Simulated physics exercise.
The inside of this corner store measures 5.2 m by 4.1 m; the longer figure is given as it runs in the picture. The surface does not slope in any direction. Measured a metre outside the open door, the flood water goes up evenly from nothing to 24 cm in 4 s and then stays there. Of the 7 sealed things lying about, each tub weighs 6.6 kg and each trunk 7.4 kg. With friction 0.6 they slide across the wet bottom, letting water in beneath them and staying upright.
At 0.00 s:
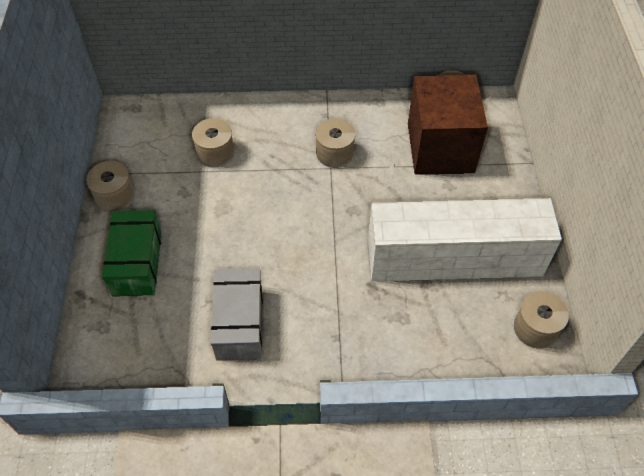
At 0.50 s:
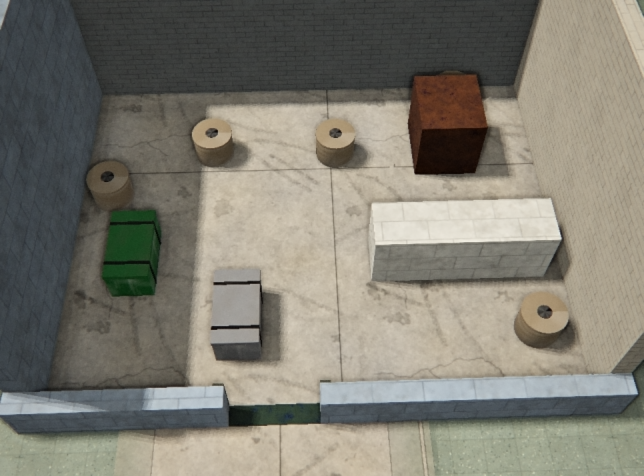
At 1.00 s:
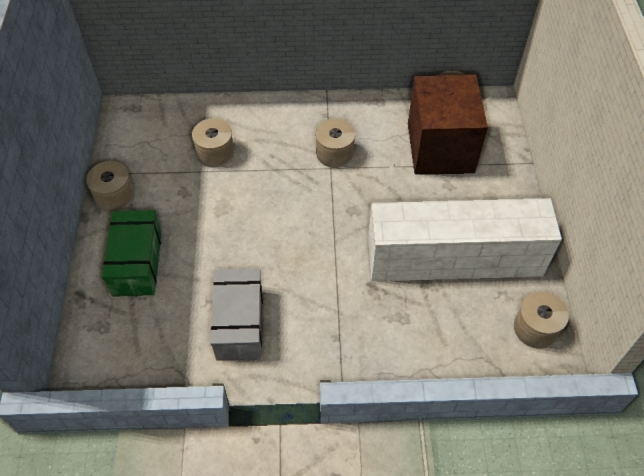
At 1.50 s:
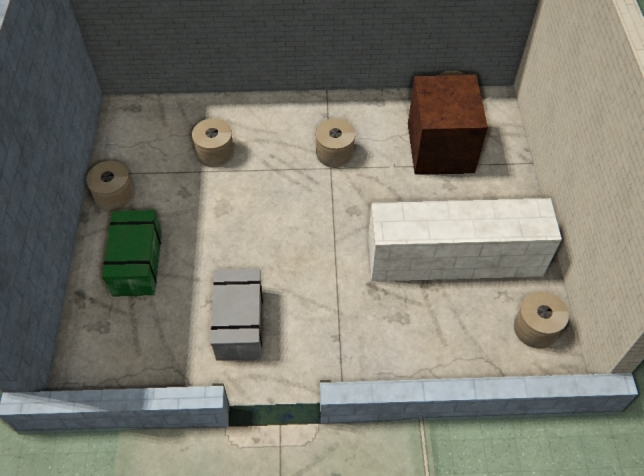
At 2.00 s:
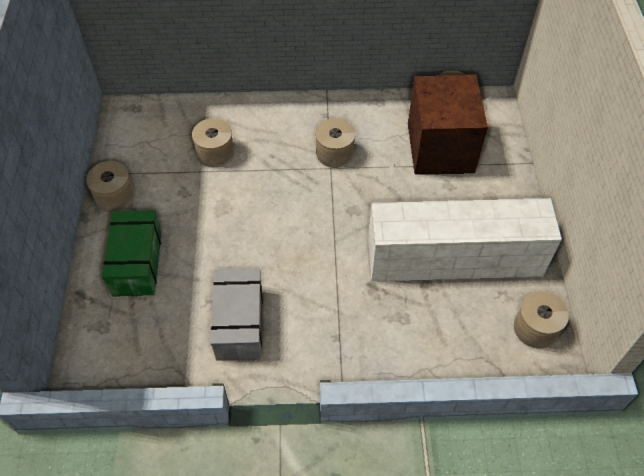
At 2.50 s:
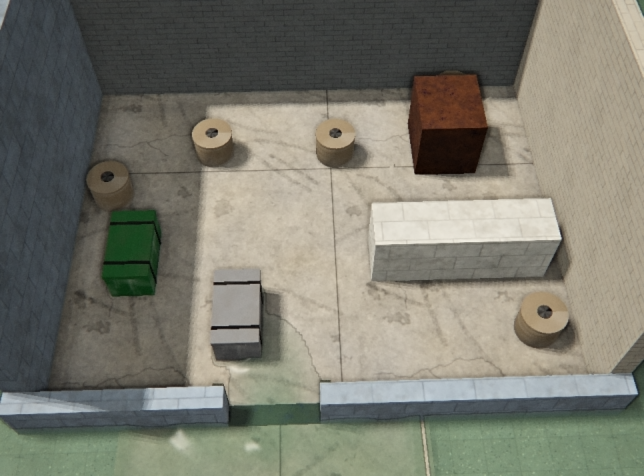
The inside of a corner store with a pale, cracked floor is seen from high above, looking over a low front wall with a doorway gap. A green trunk sits left, a grey one nearer the middle, a rust-brown crate and long white block right, with four tan rolls around them. Greenish water spreads across the ground outside, then slips through the doorway onto the floor, while objects and camera stay still.
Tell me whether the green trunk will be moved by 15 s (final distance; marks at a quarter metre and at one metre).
My guess is it creeps a short stretch.
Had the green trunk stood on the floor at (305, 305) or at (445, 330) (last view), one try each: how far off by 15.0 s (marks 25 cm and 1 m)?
The first start leaves it well away, the second leaves it slightly displaced.
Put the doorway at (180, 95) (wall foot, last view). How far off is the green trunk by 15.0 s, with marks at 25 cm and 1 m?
In that case the green trunk would have gone a great distance.
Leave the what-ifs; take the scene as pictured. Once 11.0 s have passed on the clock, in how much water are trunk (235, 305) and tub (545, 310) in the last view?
First roughly 9 cm, second roughly 4 cm.
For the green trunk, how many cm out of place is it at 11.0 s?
Roughly 120 cm by then.
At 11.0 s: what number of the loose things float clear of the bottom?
Tally: 6 of them.
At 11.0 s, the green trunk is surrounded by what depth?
4 cm or so.
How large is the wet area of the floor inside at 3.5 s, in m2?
Some 3.5 m2 of it.
After 3.5 s the green trunk is near (129, 243), 0.0 m from its start, aground; 0 afloat.
After 6.8 s the green trunk is near (84, 231), 0.5 m from its start, afloat; 4 afloat.
After 11.0 s the green trunk is near (86, 342), 1.1 m from its start, afloat; 6 afloat.
After 15.0 s the green trunk is near (185, 209), 0.7 m from its start, afloat; 6 afloat.
